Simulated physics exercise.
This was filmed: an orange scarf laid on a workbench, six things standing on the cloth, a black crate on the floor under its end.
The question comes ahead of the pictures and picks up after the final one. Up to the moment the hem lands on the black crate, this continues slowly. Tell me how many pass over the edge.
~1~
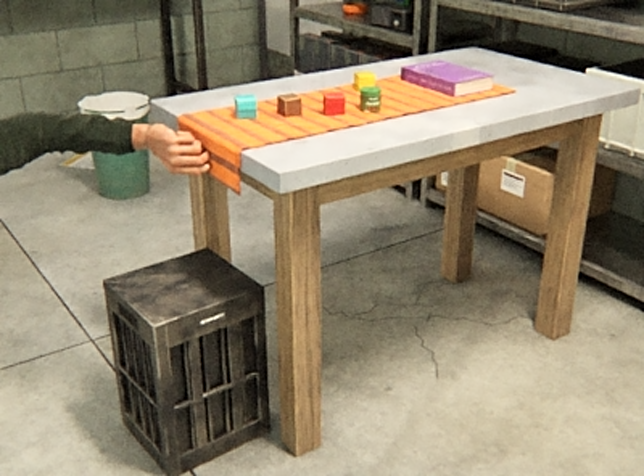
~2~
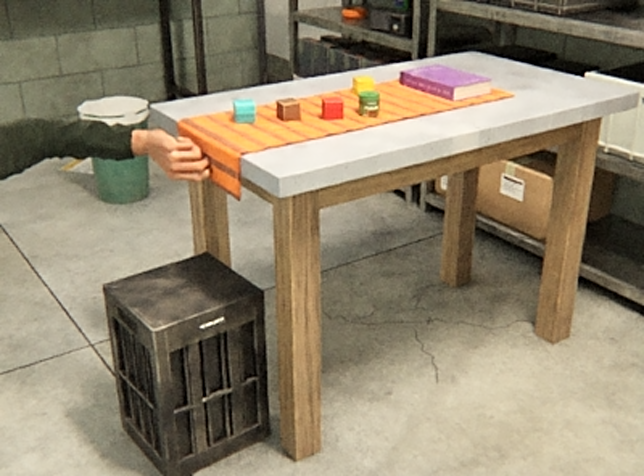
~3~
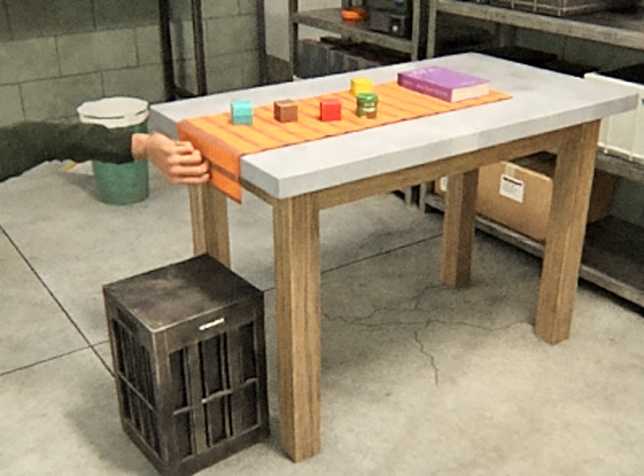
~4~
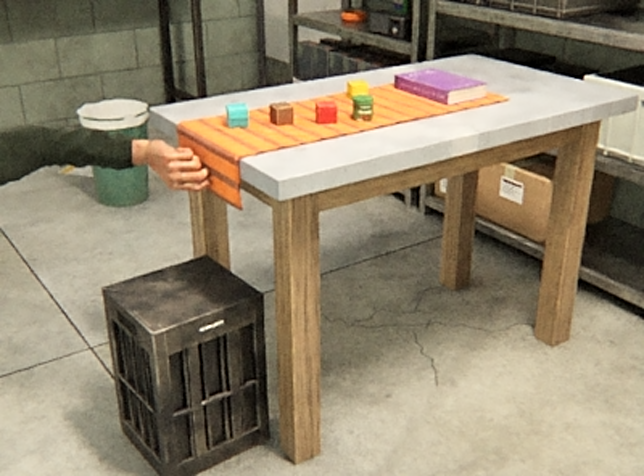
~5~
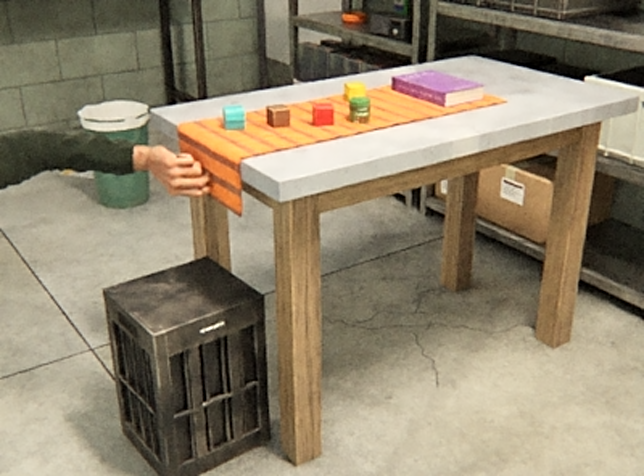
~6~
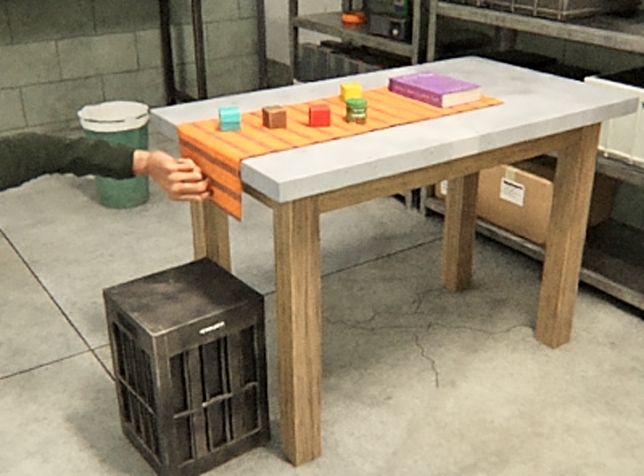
Two objects go.
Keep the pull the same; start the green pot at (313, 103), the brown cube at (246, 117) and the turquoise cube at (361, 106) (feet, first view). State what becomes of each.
Green pot: Stays. Brown cube: Goes. Turquoise cube: Stays.
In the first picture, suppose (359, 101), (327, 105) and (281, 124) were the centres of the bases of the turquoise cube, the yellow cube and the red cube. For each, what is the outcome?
The turquoise cube will stay where it is, the yellow cube will stay where it is, the red cube will end up off.
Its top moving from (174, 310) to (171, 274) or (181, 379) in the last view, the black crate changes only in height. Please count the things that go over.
Counts: 1, 4.
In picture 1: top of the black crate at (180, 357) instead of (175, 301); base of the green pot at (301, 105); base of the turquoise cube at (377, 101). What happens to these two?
Green pot: Off. Turquoise cube: Still up.
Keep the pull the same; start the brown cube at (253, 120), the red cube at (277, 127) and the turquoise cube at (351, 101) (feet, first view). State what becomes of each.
Watch the brown cube go down, the red cube go down and the turquoise cube hang on.
A little later, hem near (212, 241); turquoise cube gone.
Next, hem on the crate; turquoise cube and brown cube gone.
When it is over, hem on the crate; turquoise cube and brown cube gone. Over the edge go two.
